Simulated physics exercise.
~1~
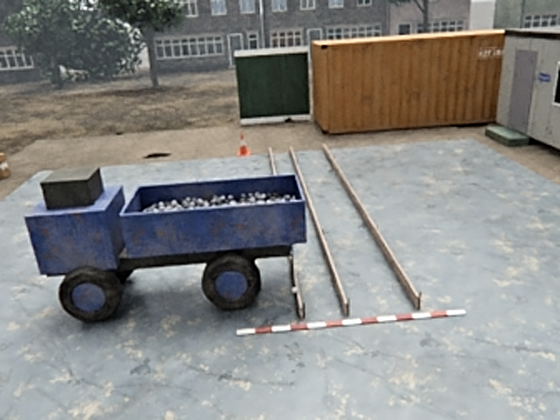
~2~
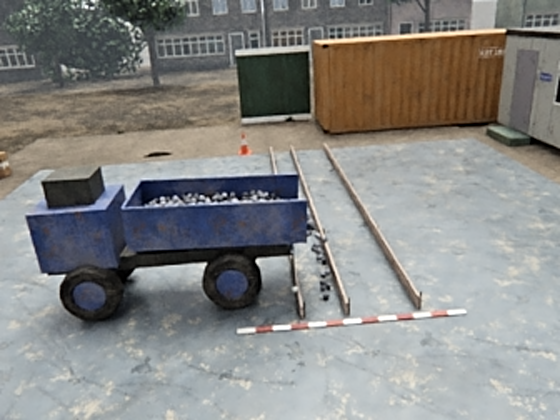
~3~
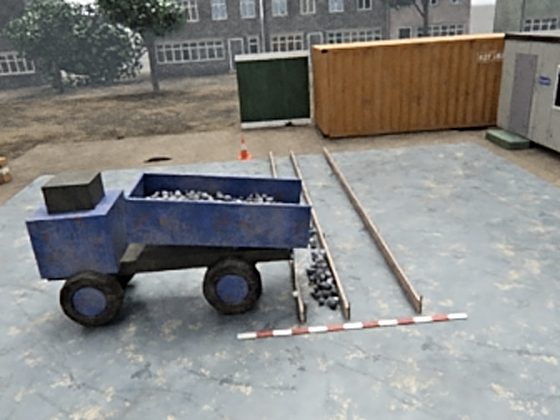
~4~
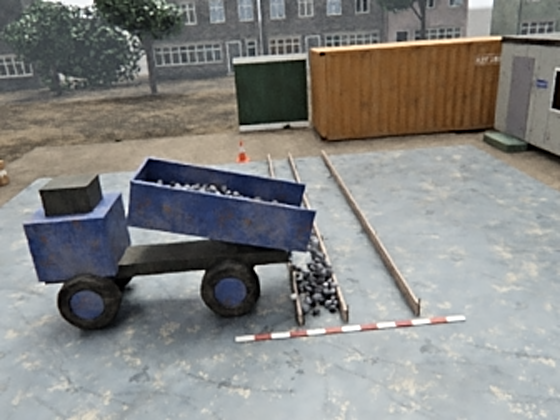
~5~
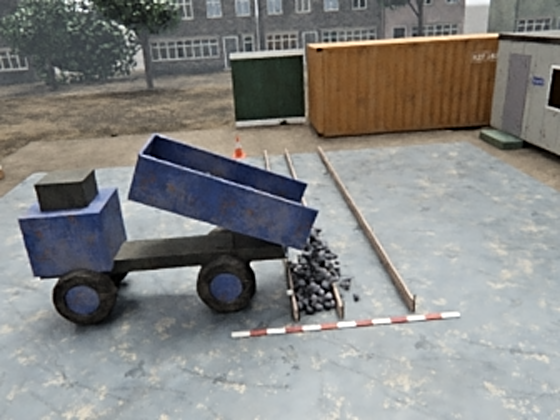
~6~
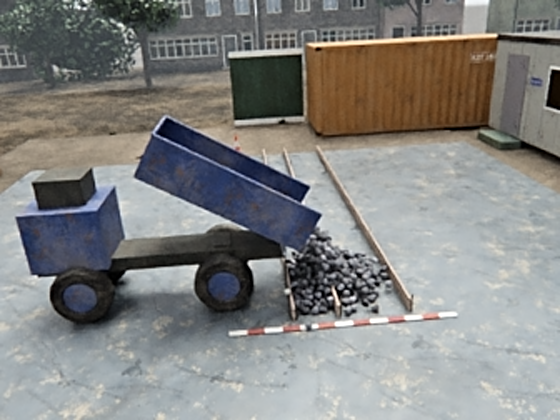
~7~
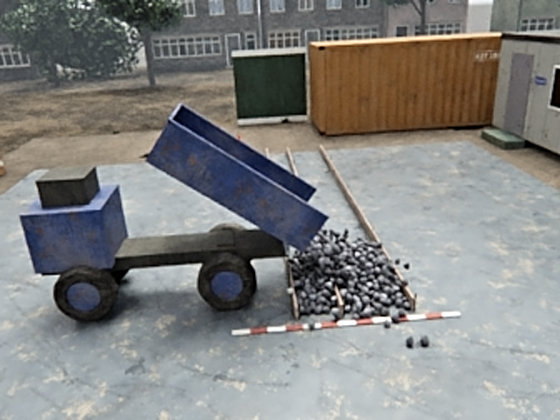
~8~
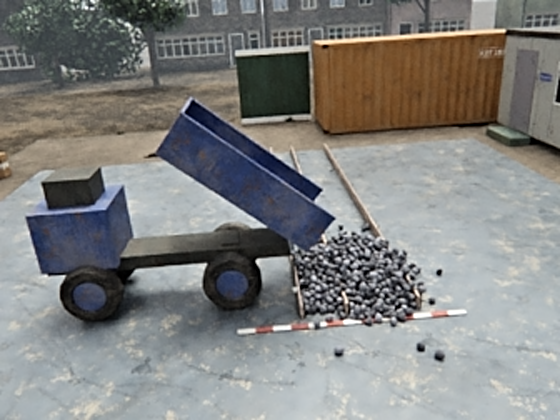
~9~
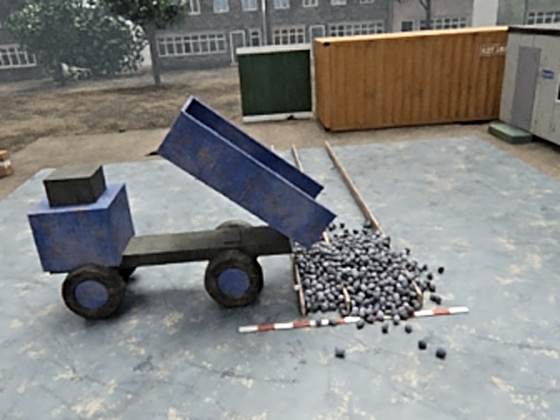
In the video, a blue truck on a paved yard gradually tips its bed up, and dark round stones slide out to the right across wooden planks laid on the ground, until the bed stands steeply raised and empty beside a spread pile, with a few stones beyond a striped staff.
